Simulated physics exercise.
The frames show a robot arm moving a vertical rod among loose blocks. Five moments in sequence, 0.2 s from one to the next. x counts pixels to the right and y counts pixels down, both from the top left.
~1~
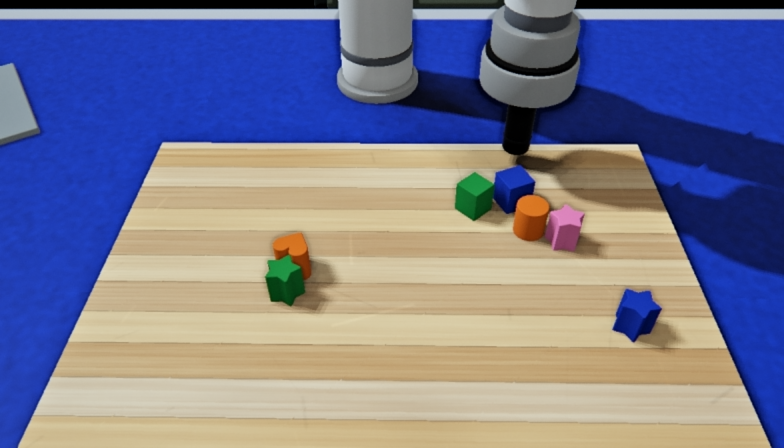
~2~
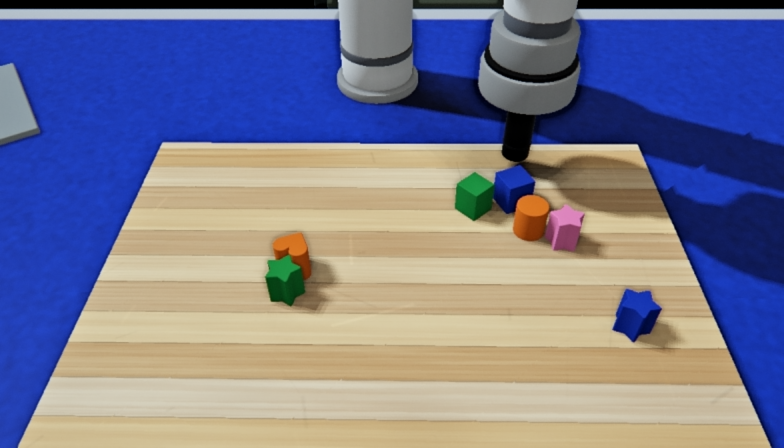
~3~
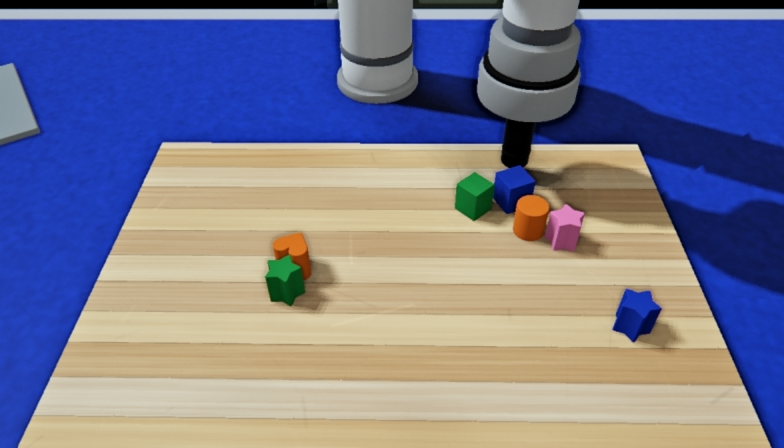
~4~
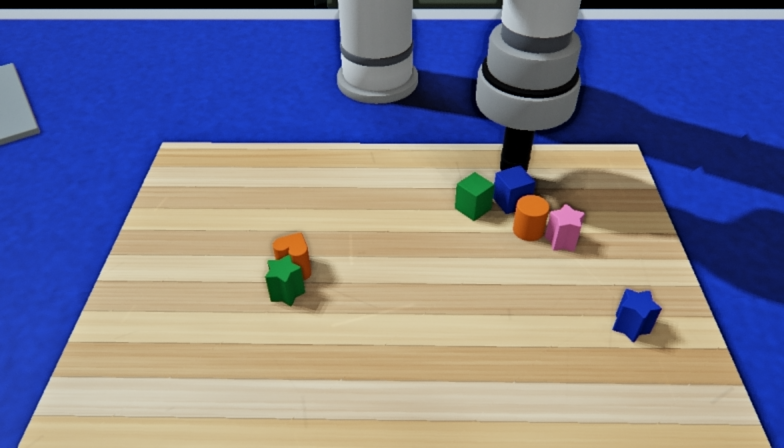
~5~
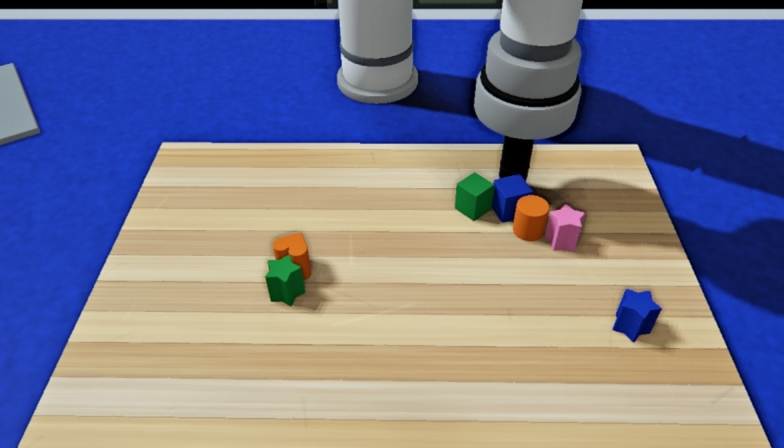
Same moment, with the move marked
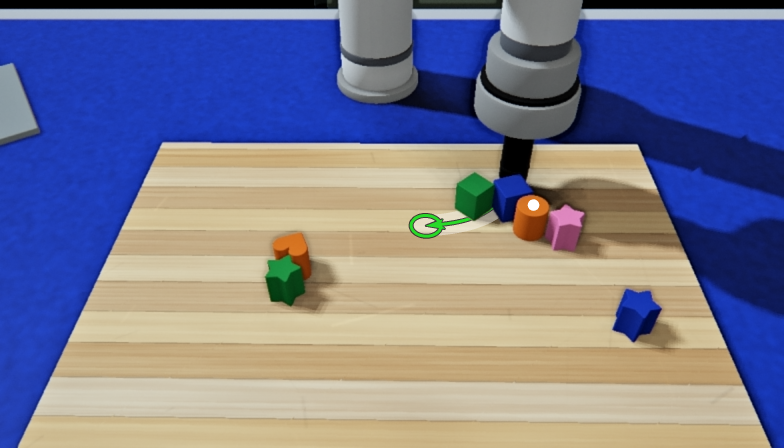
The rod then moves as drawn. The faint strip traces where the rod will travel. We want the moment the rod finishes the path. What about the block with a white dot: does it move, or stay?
That block is going to get moved.
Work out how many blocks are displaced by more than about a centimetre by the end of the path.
There will be three or more blocks that move more than 1 cm.
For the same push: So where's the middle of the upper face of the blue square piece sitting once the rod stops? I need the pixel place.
Its top centre lands on (505, 209).
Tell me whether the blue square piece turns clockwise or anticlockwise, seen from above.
Against the clock.
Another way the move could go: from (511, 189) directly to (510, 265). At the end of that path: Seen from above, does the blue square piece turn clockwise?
That would be a yes.
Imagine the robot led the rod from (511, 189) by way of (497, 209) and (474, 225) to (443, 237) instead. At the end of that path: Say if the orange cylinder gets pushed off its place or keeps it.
Displaced.
Path on the board, from (511, 189) via (492, 208) and (462, 221), ending at (426, 226); the dot is on the orange cylinder.
The first path, step by step. One third of the way, rod at (492, 197); green square piece at (466, 189), turned 40° clockwise; blue square piece at (506, 205), turned 20° anticlockwise; orange cylinder at (537, 218).
Two thirds of the way, rod at (462, 210); green square piece at (434, 200), turned 45° clockwise; blue square piece at (505, 209), turned 35° anticlockwise; orange cylinder at (537, 218).
At the end, rod at (426, 214); green square piece at (399, 208), turned 25° clockwise; blue square piece at (505, 209), turned 35° anticlockwise; orange cylinder at (537, 218); pink star in place.
